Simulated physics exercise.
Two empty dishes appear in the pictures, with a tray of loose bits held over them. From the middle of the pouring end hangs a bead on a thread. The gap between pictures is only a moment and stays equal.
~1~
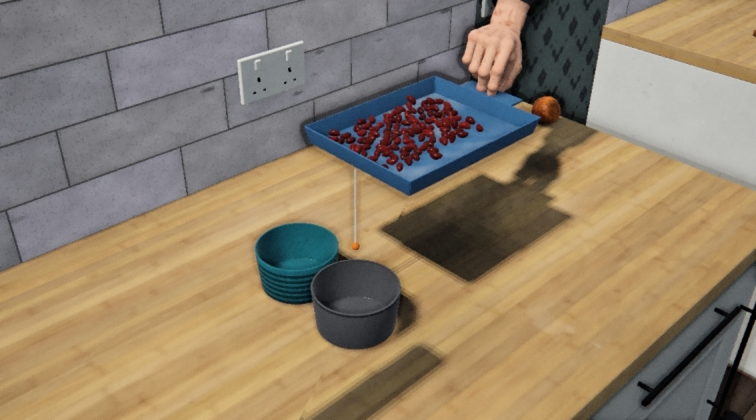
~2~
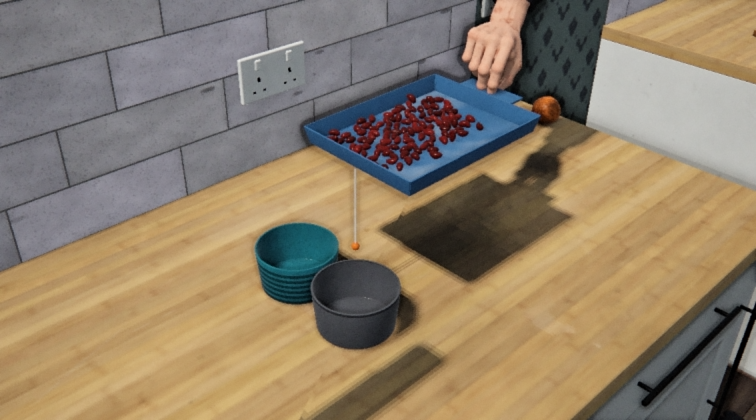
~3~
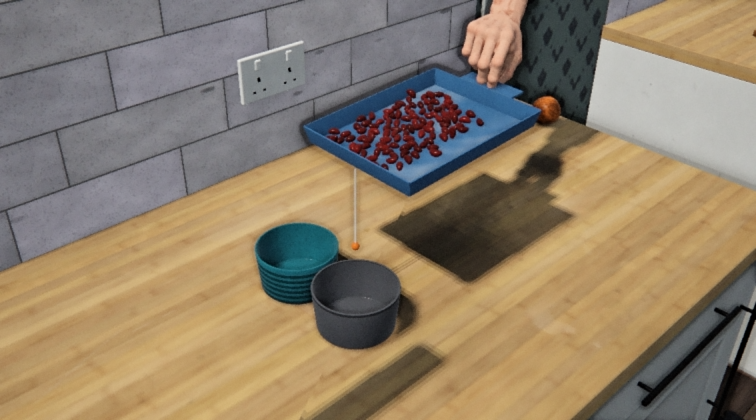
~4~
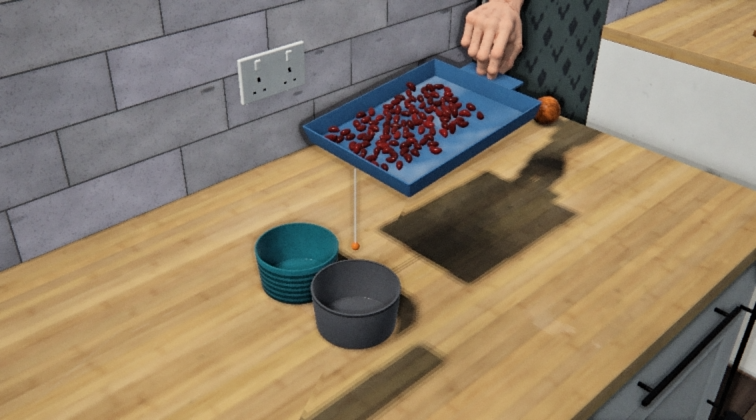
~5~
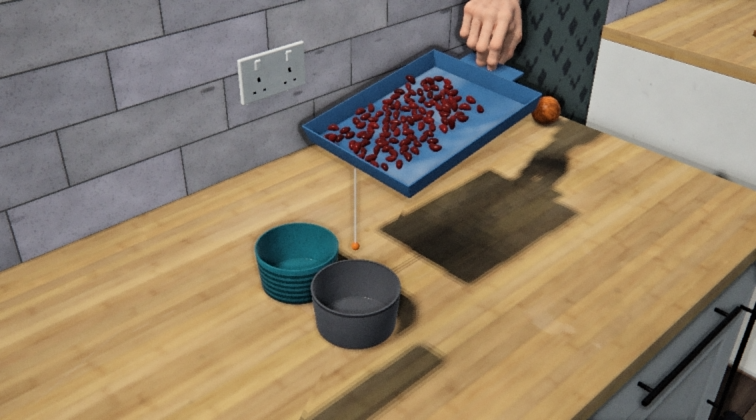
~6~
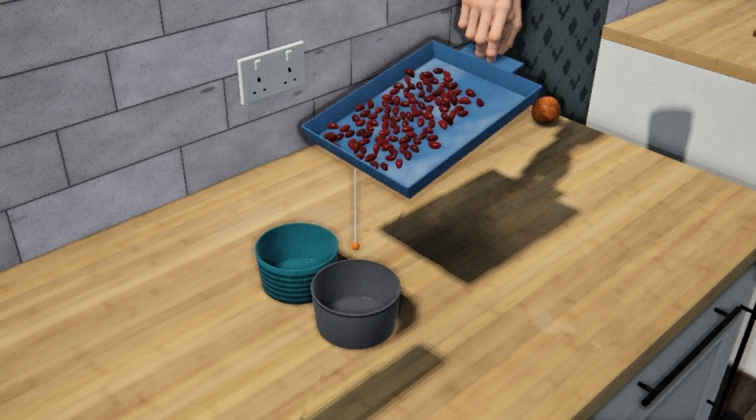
On a wooden kitchen counter, a hand holds a blue tray of red kidney beans above two empty dishes, one teal and one dark grey, with an orange bead hanging on a thread. The hand then gradually raises the handle end, slanting the tray slightly toward its lower right corner.
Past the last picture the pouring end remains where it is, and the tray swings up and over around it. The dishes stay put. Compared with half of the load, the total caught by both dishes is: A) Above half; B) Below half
Above half (A).
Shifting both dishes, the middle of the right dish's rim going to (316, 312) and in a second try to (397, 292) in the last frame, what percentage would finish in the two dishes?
40 per cent the first time, 50 per cent the second time.
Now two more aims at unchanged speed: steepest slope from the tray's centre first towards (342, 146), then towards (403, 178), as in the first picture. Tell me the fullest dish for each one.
The first try favours the dish to the left; the second favours the dish to the right.
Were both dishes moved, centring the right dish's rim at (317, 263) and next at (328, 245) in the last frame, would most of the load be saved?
Well, a minority share the first time and a minority share the next.
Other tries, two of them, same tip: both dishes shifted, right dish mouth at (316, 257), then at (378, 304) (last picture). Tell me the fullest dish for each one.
First try: The right-side dish; second try: The right-side dish.
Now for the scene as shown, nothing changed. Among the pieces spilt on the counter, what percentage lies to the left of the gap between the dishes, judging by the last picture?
Near 40 in a hundred.
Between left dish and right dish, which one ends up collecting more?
That would be the rightward one.
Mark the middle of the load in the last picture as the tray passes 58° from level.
Roughly at (369, 135).
Shortly afterwards, tray tipped steeply; the whole lot on the tray.
Next, tray tipped right over; the bulk on the tray; a little in the right dish; only a few outside both; a little in the air.
Some moments later, tray tipped past a quarter turn; near two thirds in the right dish; a little in the left dish; near a quarter outside both.
In the end, tray tipped past a quarter turn; near two thirds in the right dish; a little in the left dish; near a quarter outside both.
